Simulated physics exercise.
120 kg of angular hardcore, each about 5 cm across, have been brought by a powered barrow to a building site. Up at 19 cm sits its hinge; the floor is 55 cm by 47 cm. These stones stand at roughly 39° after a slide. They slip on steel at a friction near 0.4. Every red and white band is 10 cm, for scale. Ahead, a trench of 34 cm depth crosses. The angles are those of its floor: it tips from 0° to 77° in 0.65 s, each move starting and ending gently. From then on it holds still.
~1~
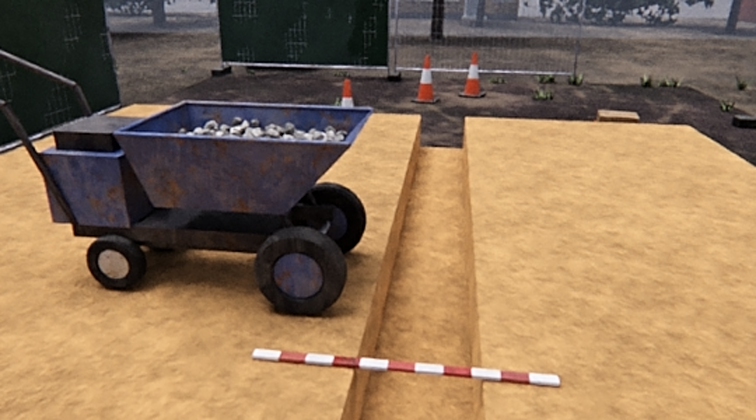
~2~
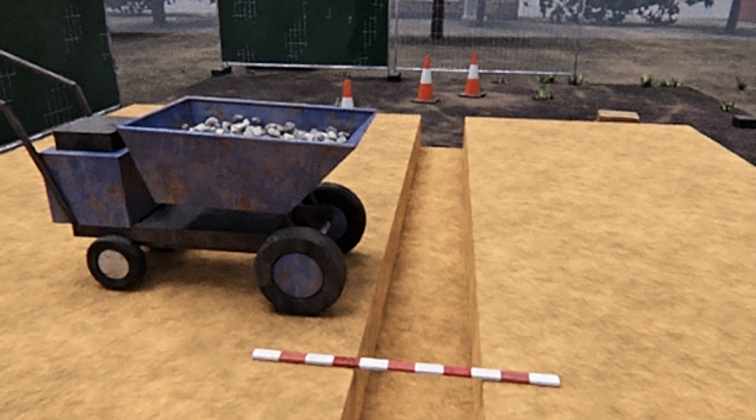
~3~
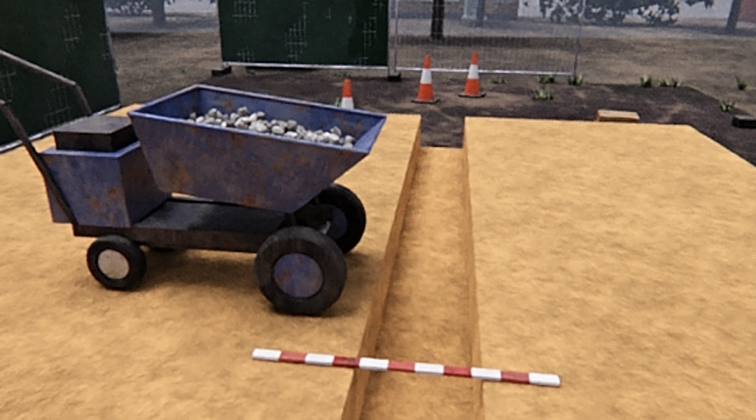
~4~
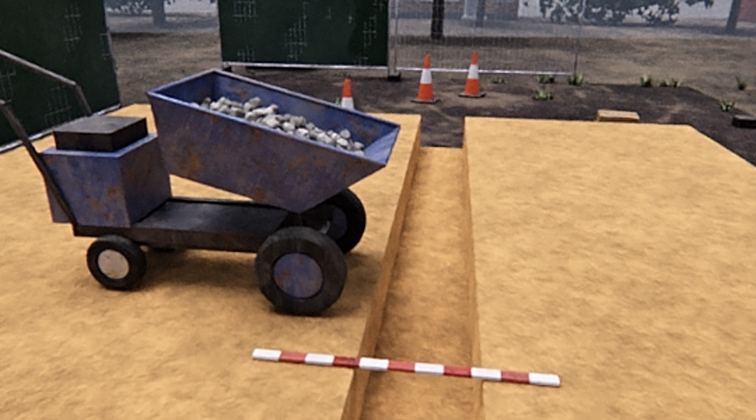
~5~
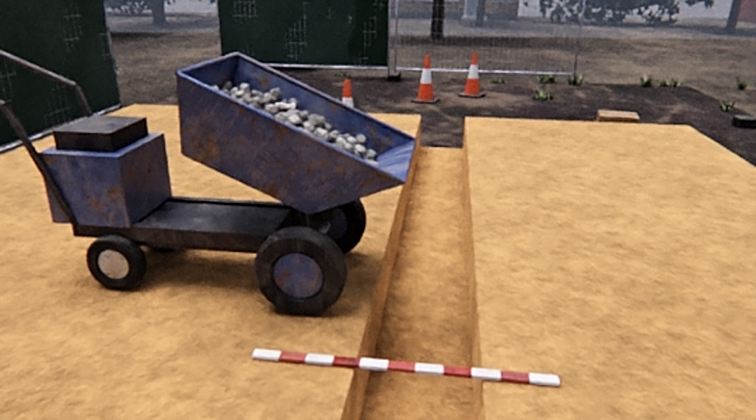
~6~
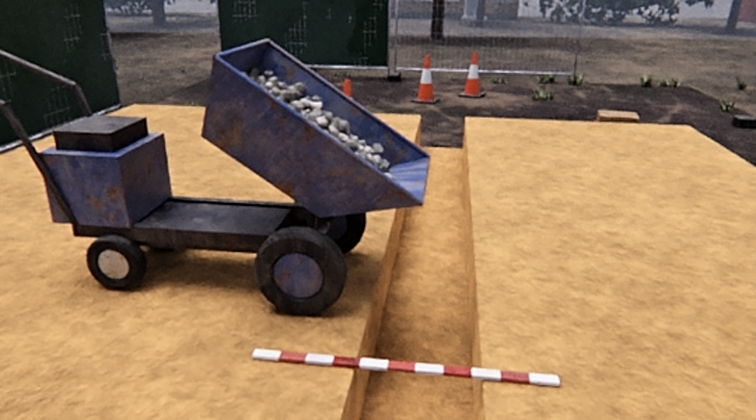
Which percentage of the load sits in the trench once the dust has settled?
Near 41 per cent.
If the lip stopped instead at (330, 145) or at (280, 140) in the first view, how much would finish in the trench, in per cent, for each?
Roughly 60 percent for the first, and 95 percent for the second.
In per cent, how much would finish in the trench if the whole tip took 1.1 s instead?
In that case, around 55%.
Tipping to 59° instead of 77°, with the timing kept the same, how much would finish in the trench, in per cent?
Then about 20 per cent.
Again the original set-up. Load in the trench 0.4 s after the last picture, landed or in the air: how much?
Around 10 per cent of it, at that instant.
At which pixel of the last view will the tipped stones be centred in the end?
Centre estimate: Around (499, 290).
Then, 0.2 s after the last picture the floor is at 65°, 100 % in the tray; the foremost stones are at (431, 232).
Then, 0.4 s after the last picture the floor is at 77°, 67 % in the tray, 11 % in the trench, 21 % past the trench; the foremost stones are at (532, 300).
Then, 0.8 s after the last picture the floor is at 77°, 8 % in the tray, 32 % in the trench, 60 % past the trench; the foremost stones are at (726, 305).
Then, 2.8 s after the last picture the floor is at 77°, 0 % in the tray, 41 % in the trench, 59 % past the trench; the foremost stones are past the picture's edge.
